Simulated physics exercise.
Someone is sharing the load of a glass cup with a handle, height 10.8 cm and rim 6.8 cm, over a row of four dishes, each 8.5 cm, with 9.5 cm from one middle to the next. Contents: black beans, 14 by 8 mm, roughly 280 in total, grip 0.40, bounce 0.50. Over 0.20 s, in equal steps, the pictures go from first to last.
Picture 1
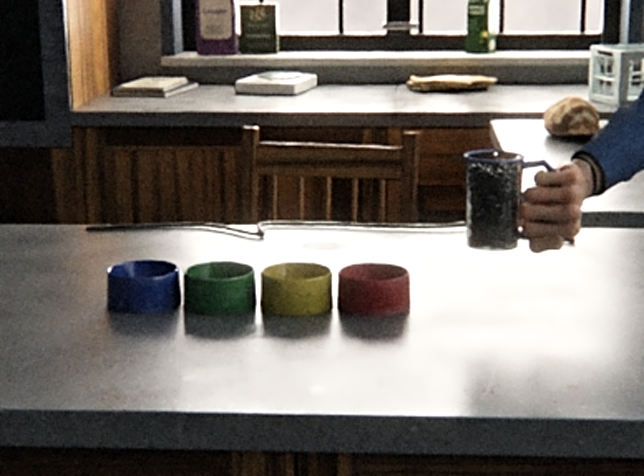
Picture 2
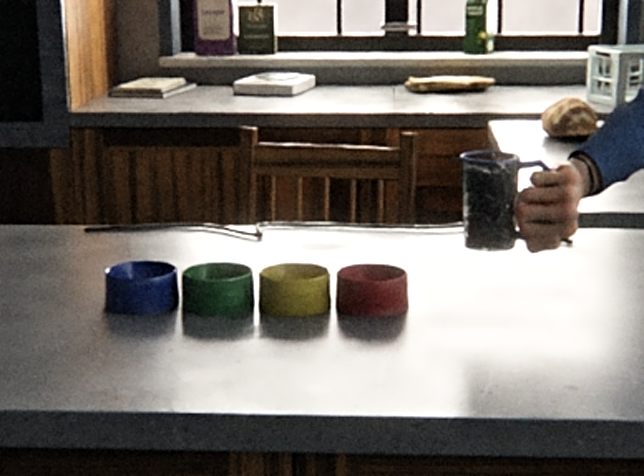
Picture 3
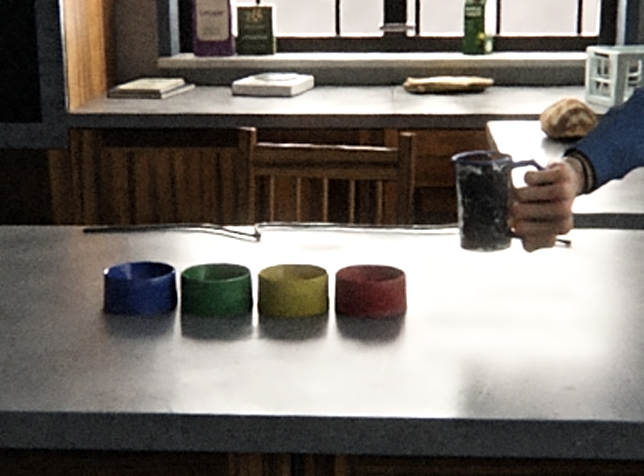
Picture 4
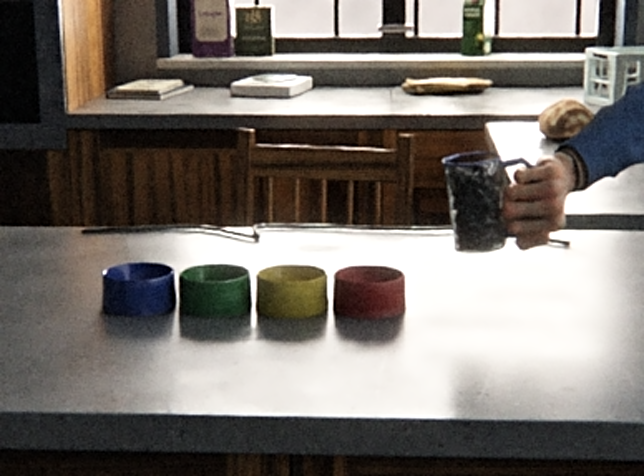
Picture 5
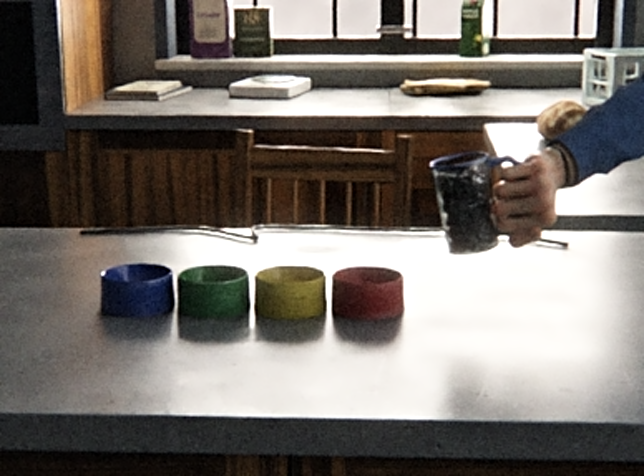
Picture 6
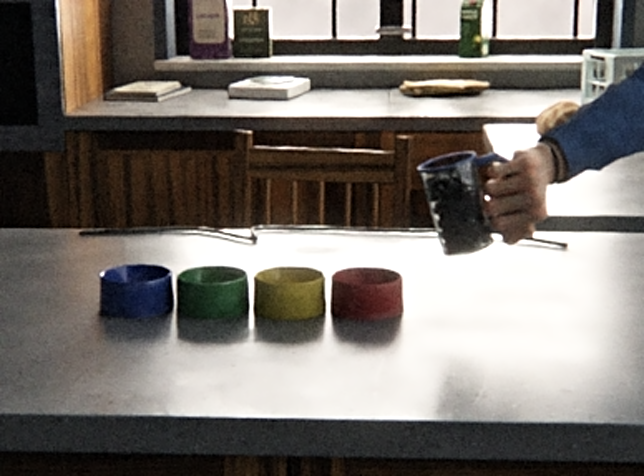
A dark, speckled mug, gripped by its handle in a blue-sleeved hand at the right, moves slowly a short way left above a grey kitchen counter, its top gradually leaning left. Seen from the front and slightly above, blue, green, yellow and red dishes stand left to right in a still row. Behind them are a wooden chair and a bright window, while the view drifts very slightly.
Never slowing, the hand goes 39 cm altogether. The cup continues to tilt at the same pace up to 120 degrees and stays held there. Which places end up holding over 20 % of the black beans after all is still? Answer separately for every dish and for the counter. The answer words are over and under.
Red: Under. Blue: Over. Green: Over. Yellow: Under. Counter: Under.
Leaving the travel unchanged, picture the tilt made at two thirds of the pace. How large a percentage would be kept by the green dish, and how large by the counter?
Then: Green 0; counter 30.
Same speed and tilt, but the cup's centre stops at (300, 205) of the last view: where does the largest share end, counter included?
Result: Biggest portion at green.
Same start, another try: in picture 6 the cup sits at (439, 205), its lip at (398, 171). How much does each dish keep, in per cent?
Per cent kept: Red 0, blue 60, green 0, yellow 0.
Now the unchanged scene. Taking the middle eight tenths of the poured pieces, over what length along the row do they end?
Some 13 centimetres.
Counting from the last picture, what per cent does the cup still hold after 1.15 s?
I'd estimate some 40 per cent of the load.
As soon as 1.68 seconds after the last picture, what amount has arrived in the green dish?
Close to 45 per cent at that point.
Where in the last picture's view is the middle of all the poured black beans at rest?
In the last view, approximately (160, 293).
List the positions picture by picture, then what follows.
The first frame shows cup at (493, 201), tilt 0 degrees, lip at (466, 156), moved 0.0 cm; middle of the pieces at (491, 206); red dish at (374, 272); yellow dish at (296, 271); green dish at (219, 270); blue dish at (143, 270).
The second frame shows cup at (490, 202), tilt 1 degrees, lip at (462, 157), moved 0.2 cm; middle of the pieces at (488, 207).
The third frame shows cup at (484, 202), tilt 3 degrees, lip at (454, 159), moved 0.7 cm; middle of the pieces at (482, 207).
The fourth frame shows cup at (476, 203), tilt 6 degrees, lip at (443, 162), moved 1.5 cm; middle of the pieces at (474, 209).
The fifth frame shows cup at (466, 204), tilt 11 degrees, lip at (430, 166), moved 2.5 cm; middle of the pieces at (465, 210).
The sixth frame shows cup at (457, 205), tilt 15 degrees, lip at (418, 169), moved 3.5 cm; middle of the pieces at (456, 211); red dish at (367, 276); yellow dish at (289, 275); green dish at (213, 275); blue dish at (136, 274).
Then, 0.69 s after the last picture, tilt 87 degrees; cup holds 100 %.
Then, 1.15 s after the last picture, tilt 120 degrees; cup holds 40 %, blue 5 %, green 55 %.
Then, 1.68 s after the last picture, tilt 120 degrees; cup holds 0 %, blue 45 %, green 45 %.
In the end, red 0 %, blue 45 %, green 45 %, yellow 0 %, counter 10 %.
